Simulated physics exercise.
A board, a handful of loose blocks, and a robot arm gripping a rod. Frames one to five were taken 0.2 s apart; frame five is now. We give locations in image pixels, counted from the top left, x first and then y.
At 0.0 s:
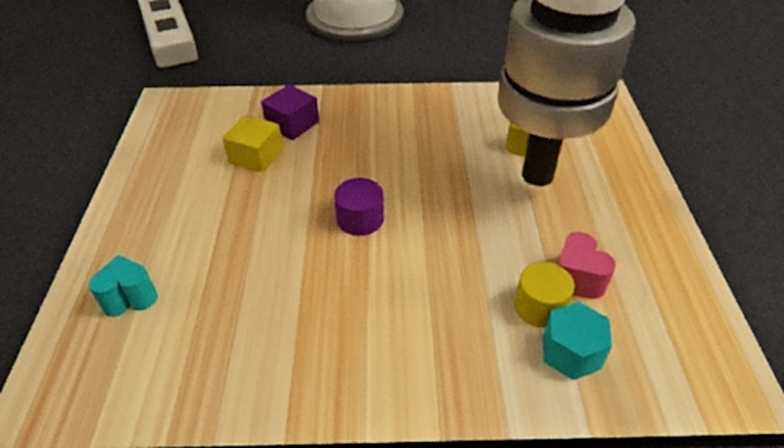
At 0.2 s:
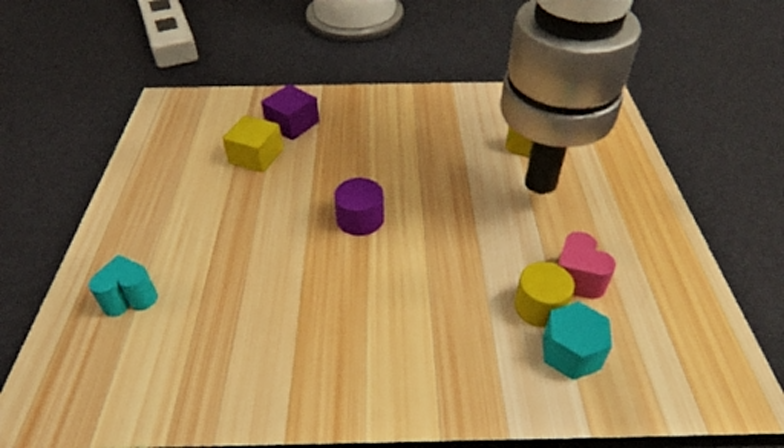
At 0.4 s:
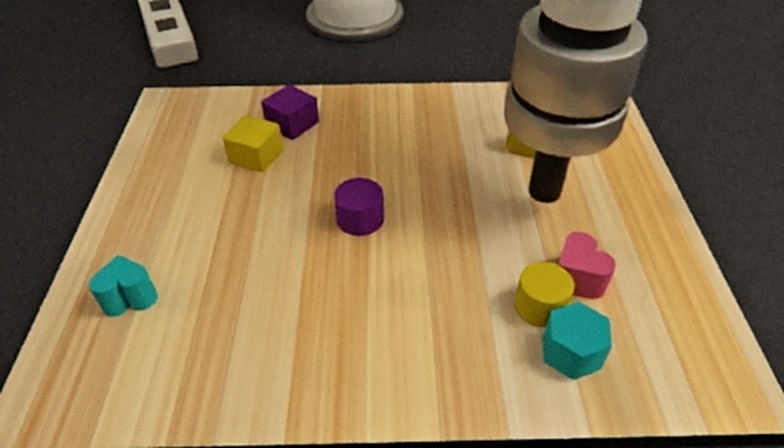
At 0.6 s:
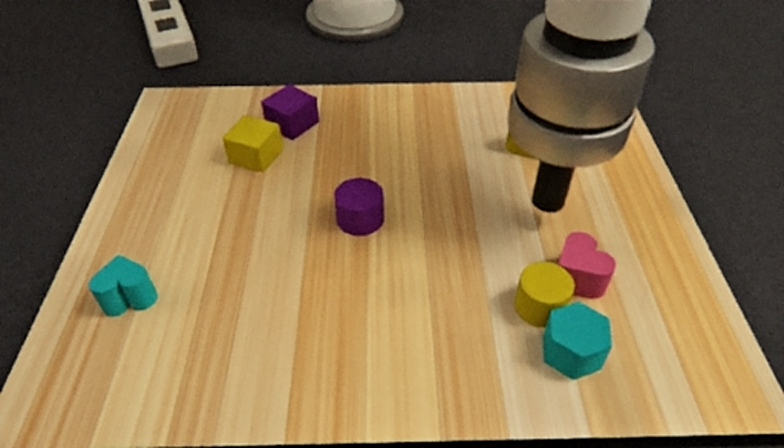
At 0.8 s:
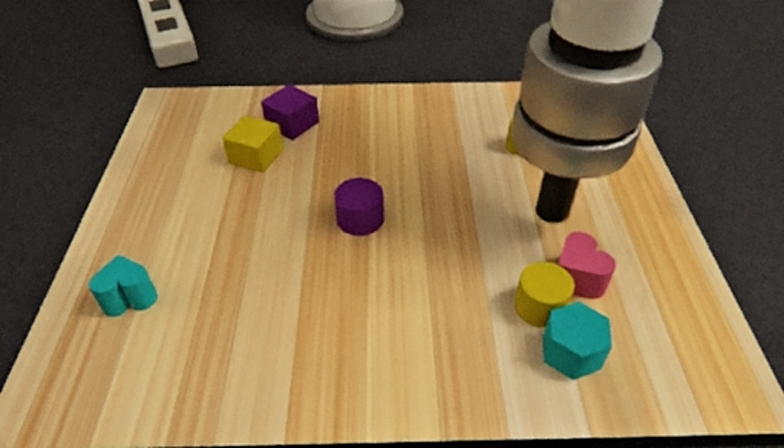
A robot arm slowly moves its black rod down the board toward the viewer, above motionless blocks.
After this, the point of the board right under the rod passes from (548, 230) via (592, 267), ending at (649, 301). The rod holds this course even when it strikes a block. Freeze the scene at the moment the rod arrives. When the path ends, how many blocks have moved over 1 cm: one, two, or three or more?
I count one.
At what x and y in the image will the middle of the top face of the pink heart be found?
The centre of its top face lies at (613, 291).
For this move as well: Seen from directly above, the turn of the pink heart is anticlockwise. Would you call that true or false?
The claim does not hold.
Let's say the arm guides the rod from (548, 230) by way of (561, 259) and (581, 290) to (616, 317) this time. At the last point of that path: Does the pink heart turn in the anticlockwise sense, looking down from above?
I believe not.
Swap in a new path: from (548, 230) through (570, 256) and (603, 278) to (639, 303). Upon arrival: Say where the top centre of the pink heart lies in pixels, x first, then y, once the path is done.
Roughly at (626, 302).
On the path given first. One third of the way, rod at (582, 237); yellow cylinder at (546, 285); pink heart at (593, 266), turned 15° clockwise.
Two thirds of the way, rod at (617, 261); yellow cylinder at (545, 286); pink heart at (604, 286), turned 60° clockwise.
At the end, rod at (658, 284); yellow cylinder at (545, 286); turquoise hexagonal block in place; pink heart at (613, 291), turned 85° clockwise.
